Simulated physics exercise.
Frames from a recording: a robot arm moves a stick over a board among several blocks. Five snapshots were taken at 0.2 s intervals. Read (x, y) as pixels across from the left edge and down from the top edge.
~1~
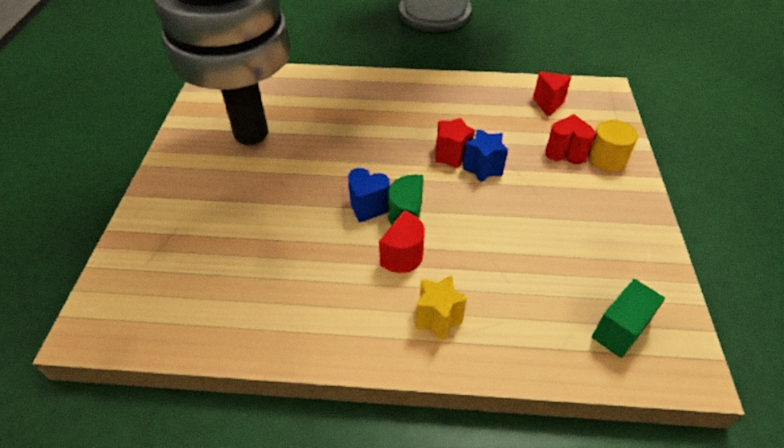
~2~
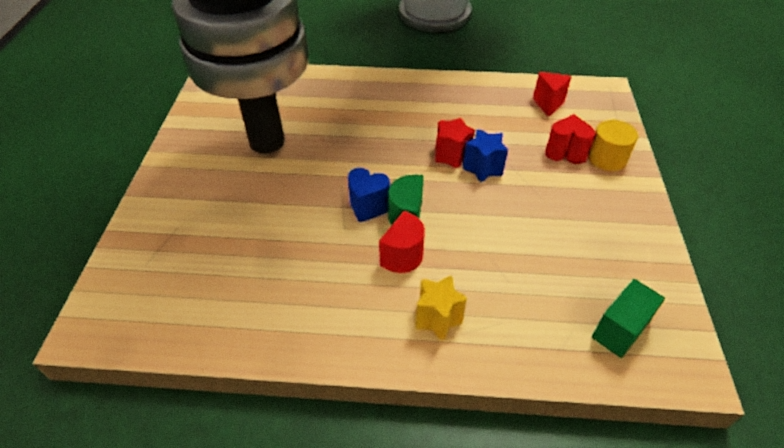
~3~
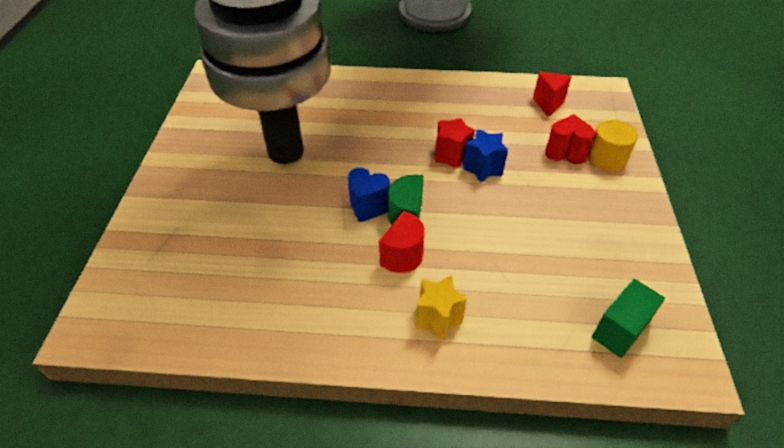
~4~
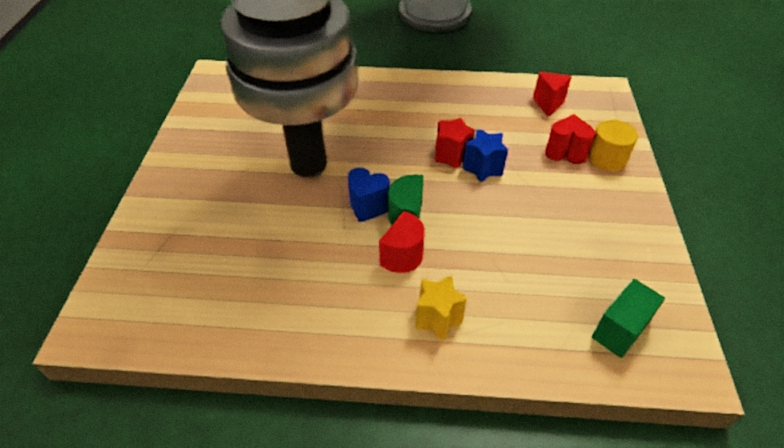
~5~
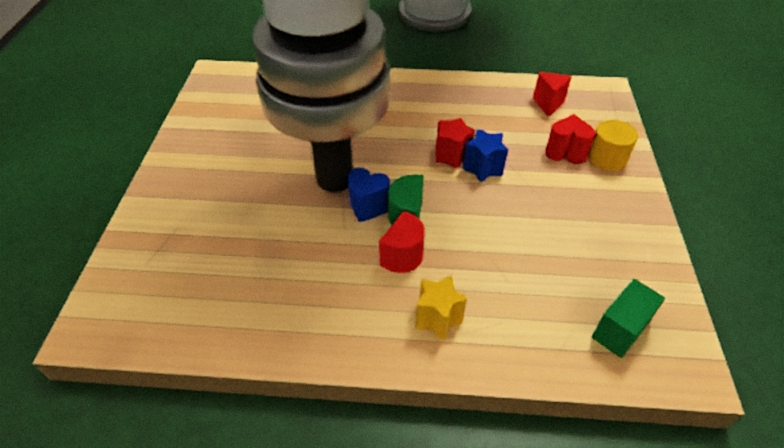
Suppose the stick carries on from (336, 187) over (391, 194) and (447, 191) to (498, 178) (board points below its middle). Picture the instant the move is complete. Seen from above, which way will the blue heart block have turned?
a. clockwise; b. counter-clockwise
The correct letter is a.
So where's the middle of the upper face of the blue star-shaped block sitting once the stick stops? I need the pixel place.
It is at (504, 130).
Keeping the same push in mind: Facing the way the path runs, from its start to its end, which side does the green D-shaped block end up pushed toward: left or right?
Goes right.
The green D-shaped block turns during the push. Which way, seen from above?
It twists against the clock when seen from above.
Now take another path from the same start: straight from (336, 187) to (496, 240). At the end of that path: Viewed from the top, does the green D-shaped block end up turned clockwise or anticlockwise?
The block turns counter-clockwise.
On the path given first. One third of the way, stick at (392, 186); blue heart block at (401, 196), turned 70° clockwise; red D-shaped block at (405, 234); green D-shaped block at (437, 205), turned 40° anticlockwise.
Two thirds of the way, stick at (448, 183); blue heart block at (405, 196), turned 95° clockwise; red D-shaped block at (404, 235); green D-shaped block at (442, 208), turned 40° anticlockwise.
At the end, stick at (499, 170); blue heart block at (405, 196), turned 95° clockwise; red D-shaped block at (404, 235); green D-shaped block at (442, 208), turned 40° anticlockwise; red star-shaped block not moved; blue star-shaped block at (504, 130), turned 40° anticlockwise.
